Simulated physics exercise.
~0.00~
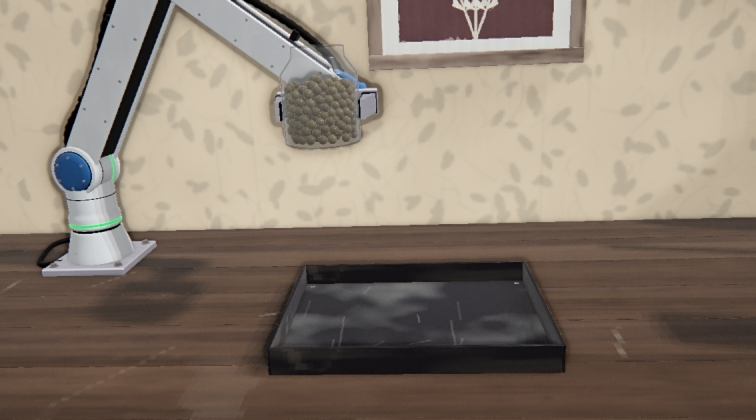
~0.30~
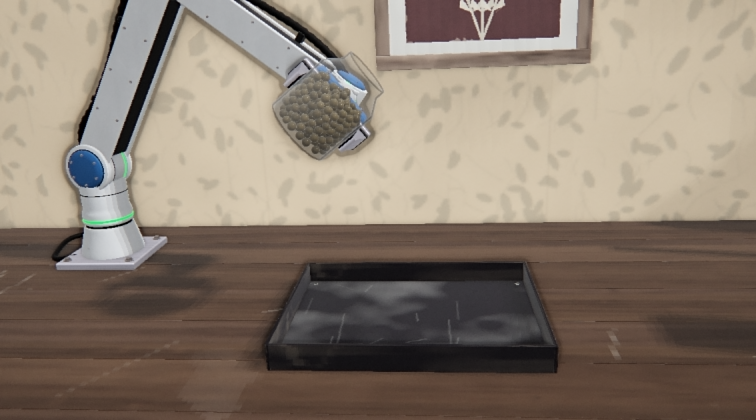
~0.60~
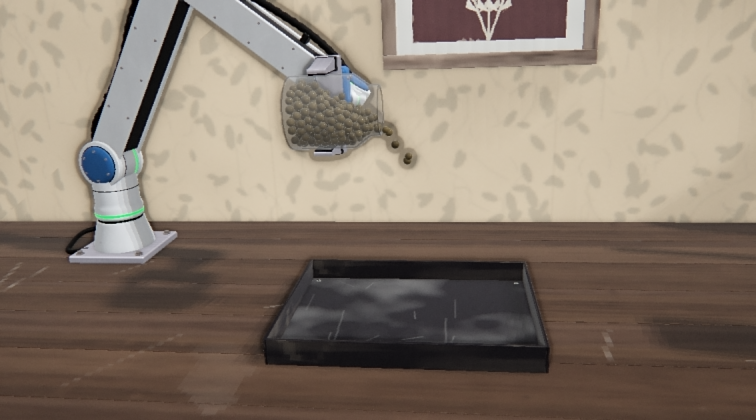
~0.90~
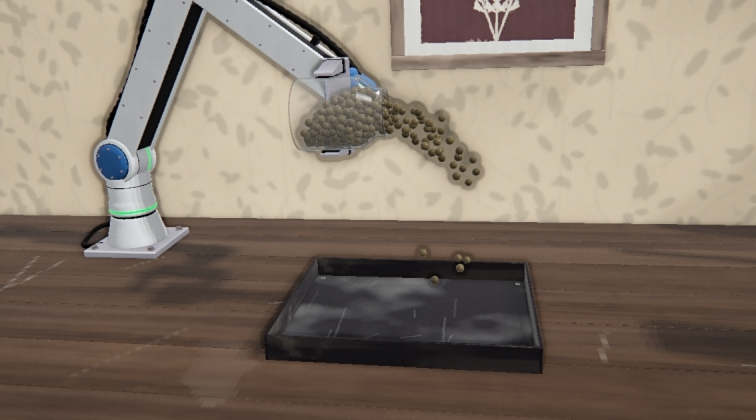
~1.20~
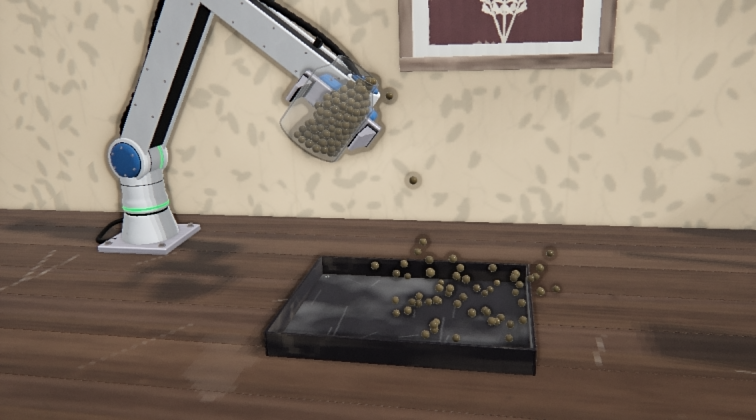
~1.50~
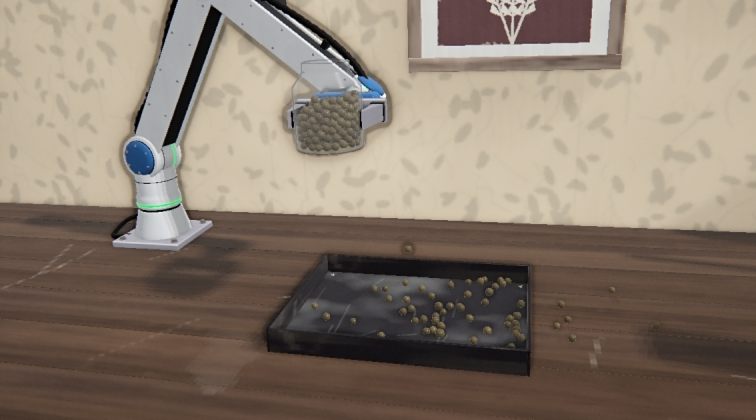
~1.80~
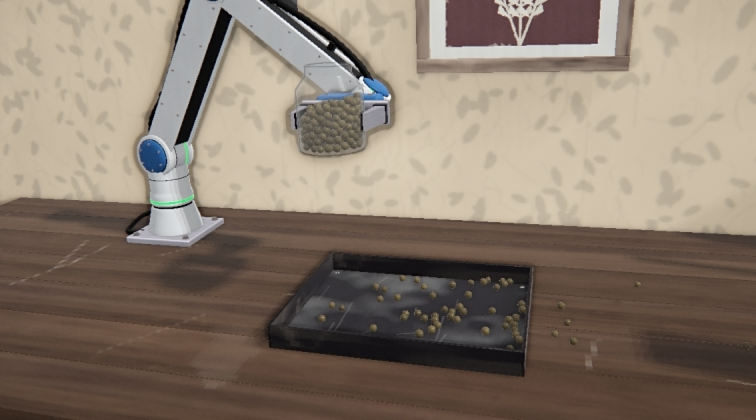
A robot arm tips a jar of beads over a black tray, then rights it, mostly full.
